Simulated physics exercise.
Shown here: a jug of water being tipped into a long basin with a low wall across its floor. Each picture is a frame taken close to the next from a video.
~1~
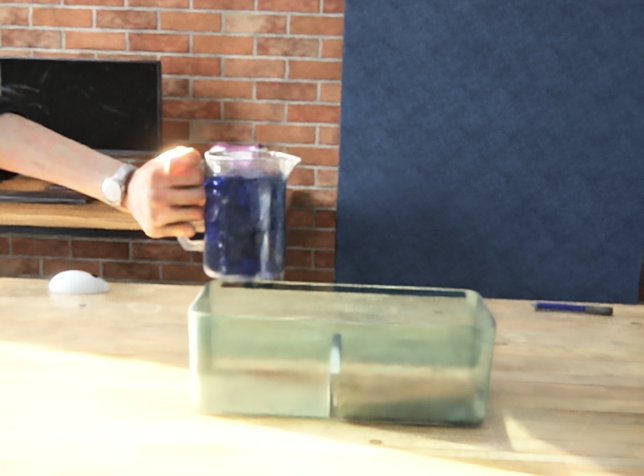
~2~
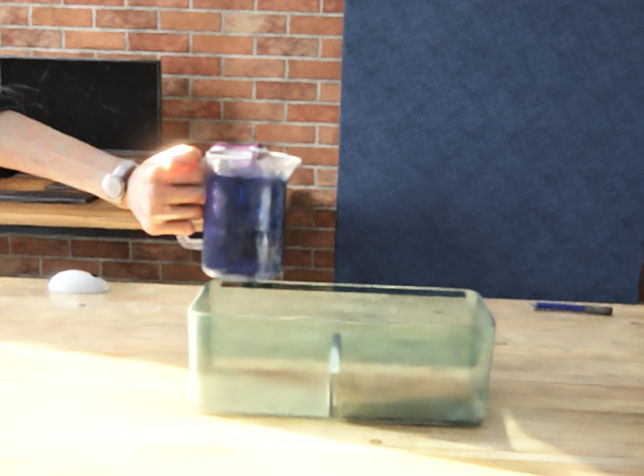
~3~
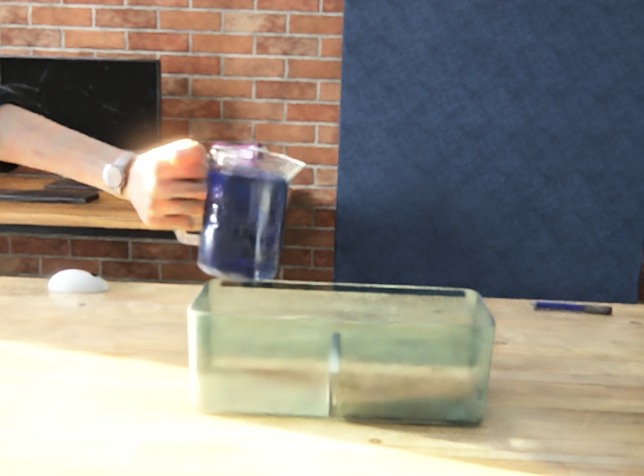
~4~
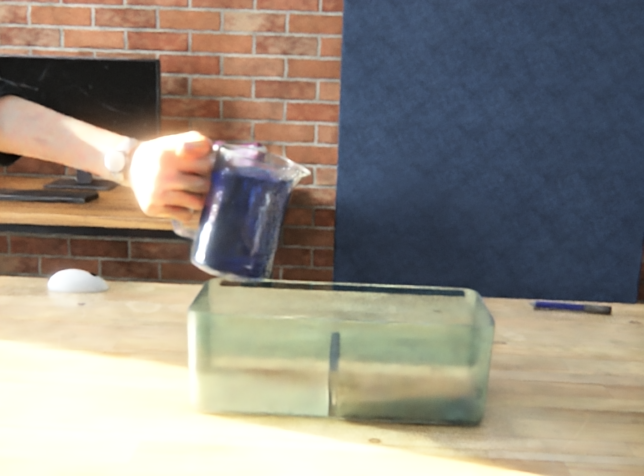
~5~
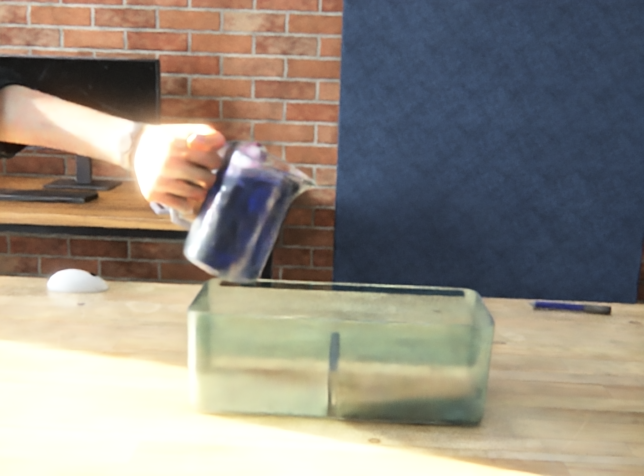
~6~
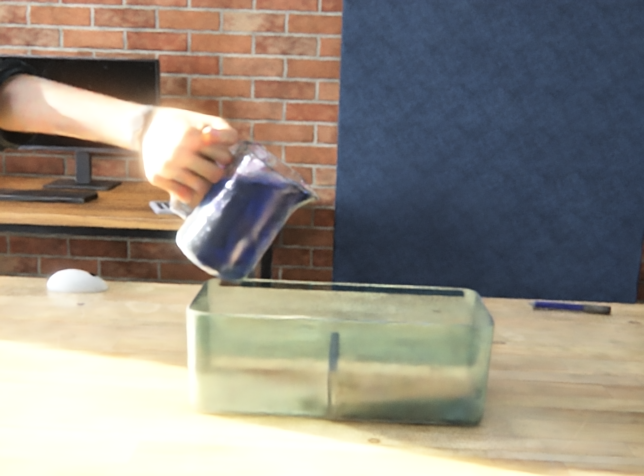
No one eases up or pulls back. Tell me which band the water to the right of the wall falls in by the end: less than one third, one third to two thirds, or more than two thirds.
Most likely the amount right of the wall will exceed two thirds.
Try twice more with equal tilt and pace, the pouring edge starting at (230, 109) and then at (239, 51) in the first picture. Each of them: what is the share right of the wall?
In order, some 5 and 30 percent.
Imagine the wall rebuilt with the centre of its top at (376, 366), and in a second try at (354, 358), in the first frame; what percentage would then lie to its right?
15 % then 60 %, approximately.
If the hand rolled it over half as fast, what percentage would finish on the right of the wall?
About 90 %.
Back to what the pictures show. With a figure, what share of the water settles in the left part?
Near 10 in a hundred.
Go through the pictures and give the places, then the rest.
In the first picture, it leans 0°; its right rim is at (300, 159); the water meets the walls at (209, 171) and (286, 174); the long basin's rim runs from (200, 297) to (487, 309); the wall's top is at (336, 352).
In the second picture, it leans 2°; its right rim is at (302, 160); the water meets the walls at (210, 171) and (286, 175).
In the third picture, it leans 6°; its right rim is at (305, 164); the water meets the walls at (213, 168) and (289, 176).
In the fourth picture, it leans 13°; its right rim is at (311, 172); the water meets the walls at (213, 180) and (293, 179).
In the fifth picture, it leans 23°; its right rim is at (316, 184); the water meets the walls at (211, 195) and (300, 182).
In the sixth picture, it leans 34°; its right rim is at (320, 198); the water meets the walls at (201, 203) and (311, 189).
A moment on, the jug is tipped on its side and 69 per cent is still to pour, 0 is left of the wall and 14 right of it.
Next, the jug is tipped on its side and 34 per cent is still to pour, 3 is left of the wall and 49 right of it.
Then the jug is tipped on its side and 14 per cent is still to pour, 3 is left of the wall and 77 right of it.
Later the jug is tipped on its side and 5 per cent is still to pour, 5 is left of the wall and 88 right of it.
In the end 10 per cent lies left of the wall, 90 right of it and 1 outside.
